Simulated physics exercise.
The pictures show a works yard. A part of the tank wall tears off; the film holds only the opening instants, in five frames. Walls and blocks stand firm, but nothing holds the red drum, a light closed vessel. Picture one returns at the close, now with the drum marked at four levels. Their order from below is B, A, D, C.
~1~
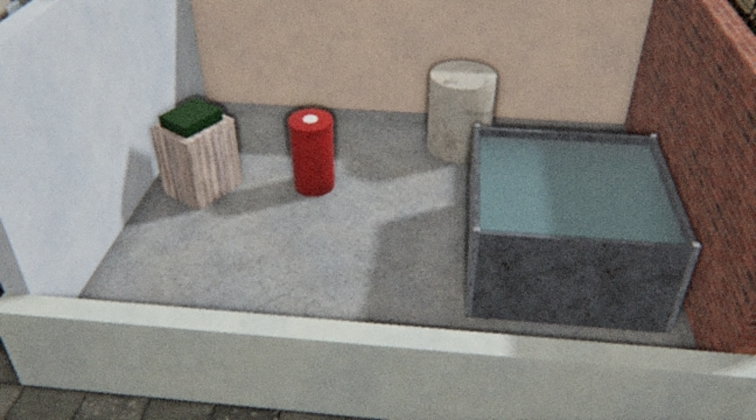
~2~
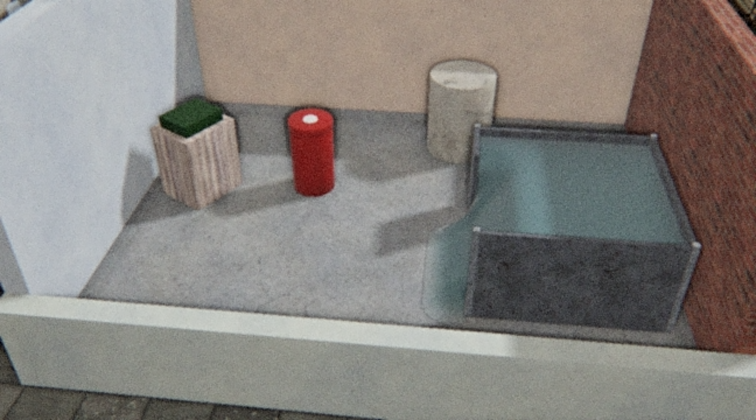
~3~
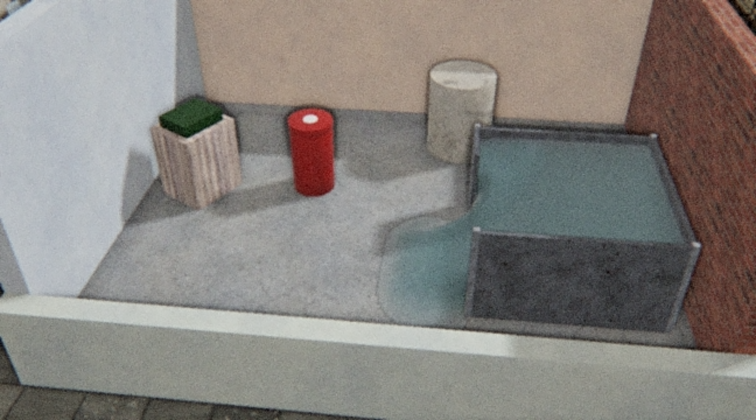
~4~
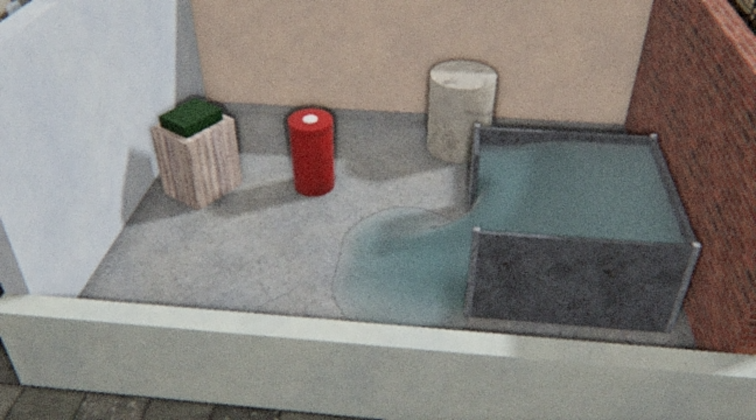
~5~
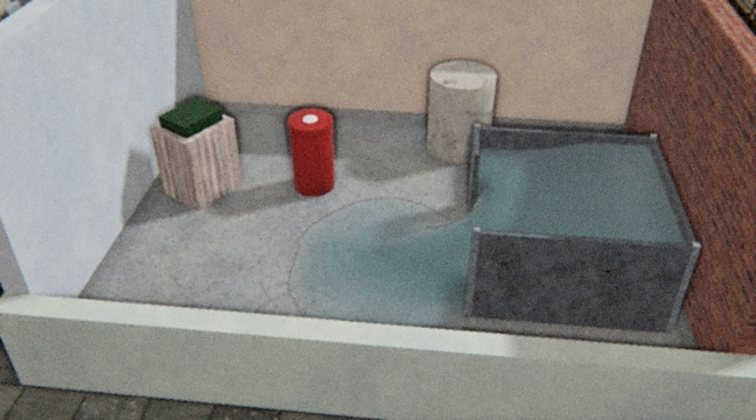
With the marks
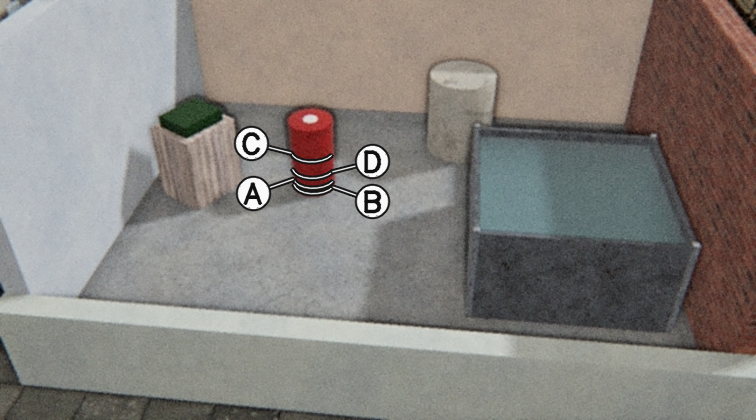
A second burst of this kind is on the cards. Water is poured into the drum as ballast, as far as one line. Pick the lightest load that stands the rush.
It is C.
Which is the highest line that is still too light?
That would be D.
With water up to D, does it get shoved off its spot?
Yes, it does.
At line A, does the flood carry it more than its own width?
Yes, clearly.
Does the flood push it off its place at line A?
Yes, it does.
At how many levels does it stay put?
One.
In white, A at (310, 188); B at (310, 193); C at (308, 161); D at (309, 178); from the bottom up B, A, D, C.
Choosing A, it is pushed about twice its own width away.
Choosing B, it is pushed about 3 times its own width away.
Choosing C, it does not move.
Choosing D, it is pushed about half its own width away.
